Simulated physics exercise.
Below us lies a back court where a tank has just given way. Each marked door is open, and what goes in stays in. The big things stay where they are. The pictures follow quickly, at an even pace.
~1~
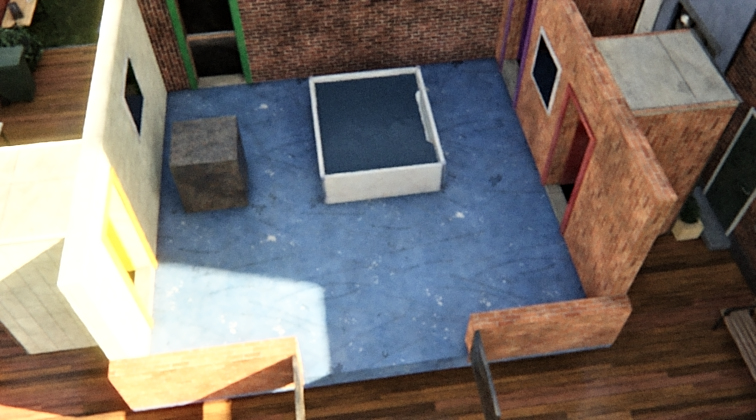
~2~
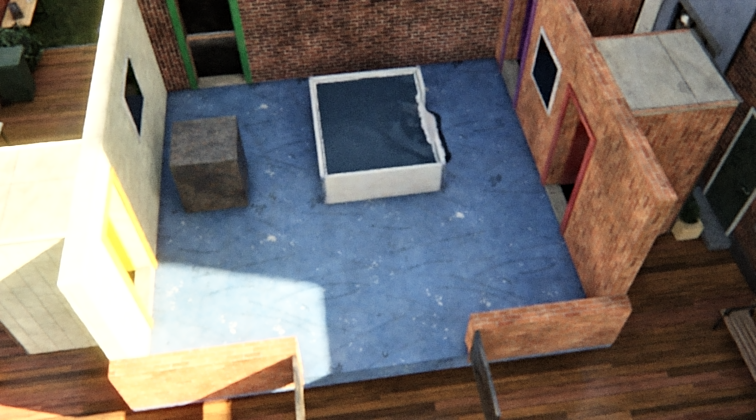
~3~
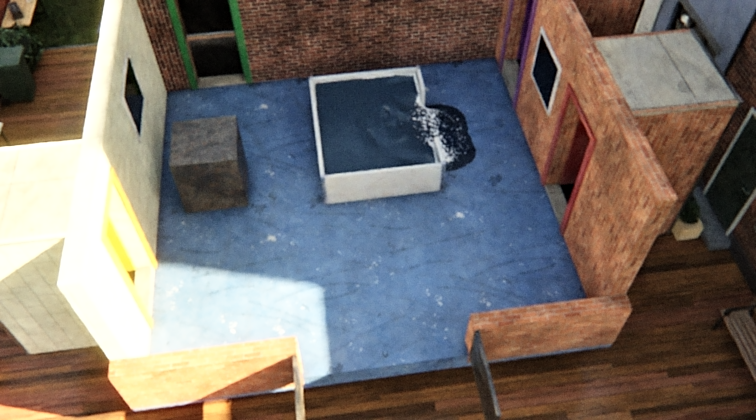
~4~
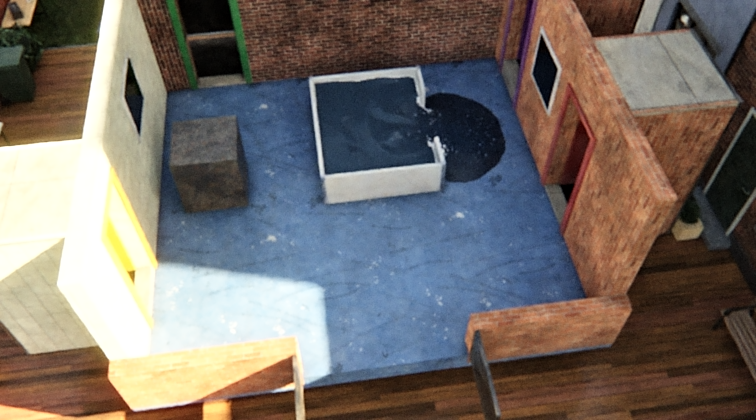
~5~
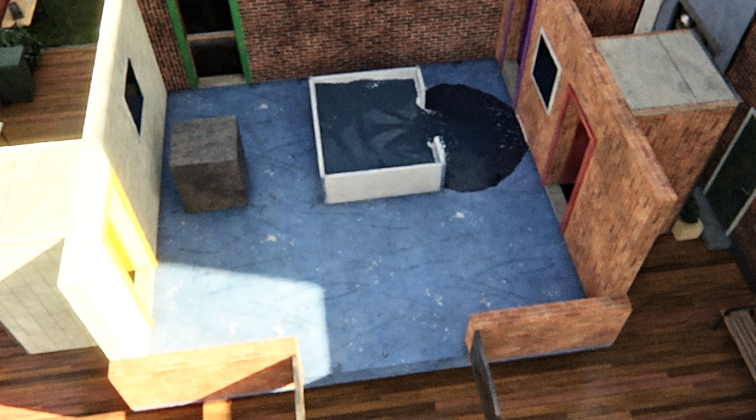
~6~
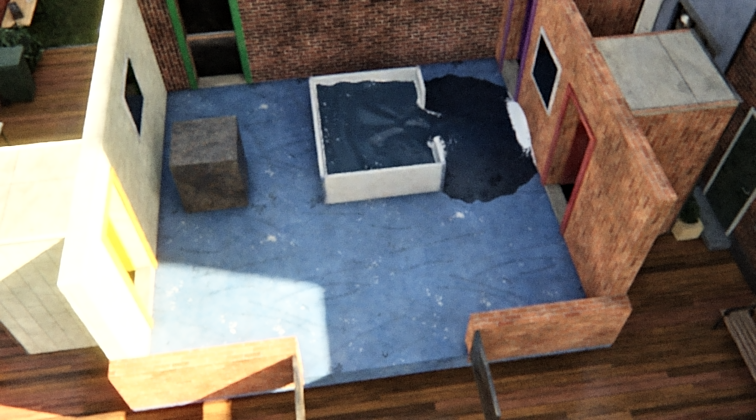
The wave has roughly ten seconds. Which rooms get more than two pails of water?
In the end: The purple door admits no more than that; the yellow door admits no more than that; the green door admits no more than that; the red door lets in a lot.
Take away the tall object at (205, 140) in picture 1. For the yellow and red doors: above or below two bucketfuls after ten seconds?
One by one: The yellow door stays under, the red door is over.
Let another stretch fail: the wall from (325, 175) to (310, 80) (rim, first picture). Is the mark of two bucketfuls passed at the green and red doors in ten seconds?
In short: The green one lets more in, the red one keeps below it.
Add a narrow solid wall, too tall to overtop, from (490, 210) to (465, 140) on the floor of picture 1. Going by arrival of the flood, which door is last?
Last comes the yellow-painted one.
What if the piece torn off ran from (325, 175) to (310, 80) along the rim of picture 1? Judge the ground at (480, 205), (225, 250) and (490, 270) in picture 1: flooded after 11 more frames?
In turn: Clear, wet, dry.
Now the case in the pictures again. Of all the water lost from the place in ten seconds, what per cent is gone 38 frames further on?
Close to 50 %.
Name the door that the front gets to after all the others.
The door marked yellow.
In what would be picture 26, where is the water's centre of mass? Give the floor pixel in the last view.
Around (425, 150).
A moment on, water covers 15 % of the floor; the purple door wet at the sill, nothing in, the yellow door not reached, the green door not reached, the red door wet at the sill, nothing in.
Next, water covers 25 % of the floor; the purple door wet at the sill, nothing in, the yellow door not reached, the green door not reached, the red door under two buckets in.
Then, water covers 45 % of the floor; the purple door wet at the sill, nothing in, the yellow door not reached, the green door not reached, the red door over two buckets in.
Later, water covers 70 % of the floor; the purple door wet at the sill, nothing in, the yellow door not reached, the green door under two buckets in, the red door over two buckets in.
In the end, water covers 95 % of the floor; the purple door wet at the sill, nothing in, the yellow door wet at the sill, nothing in, the green door under two buckets in, the red door over two buckets in.
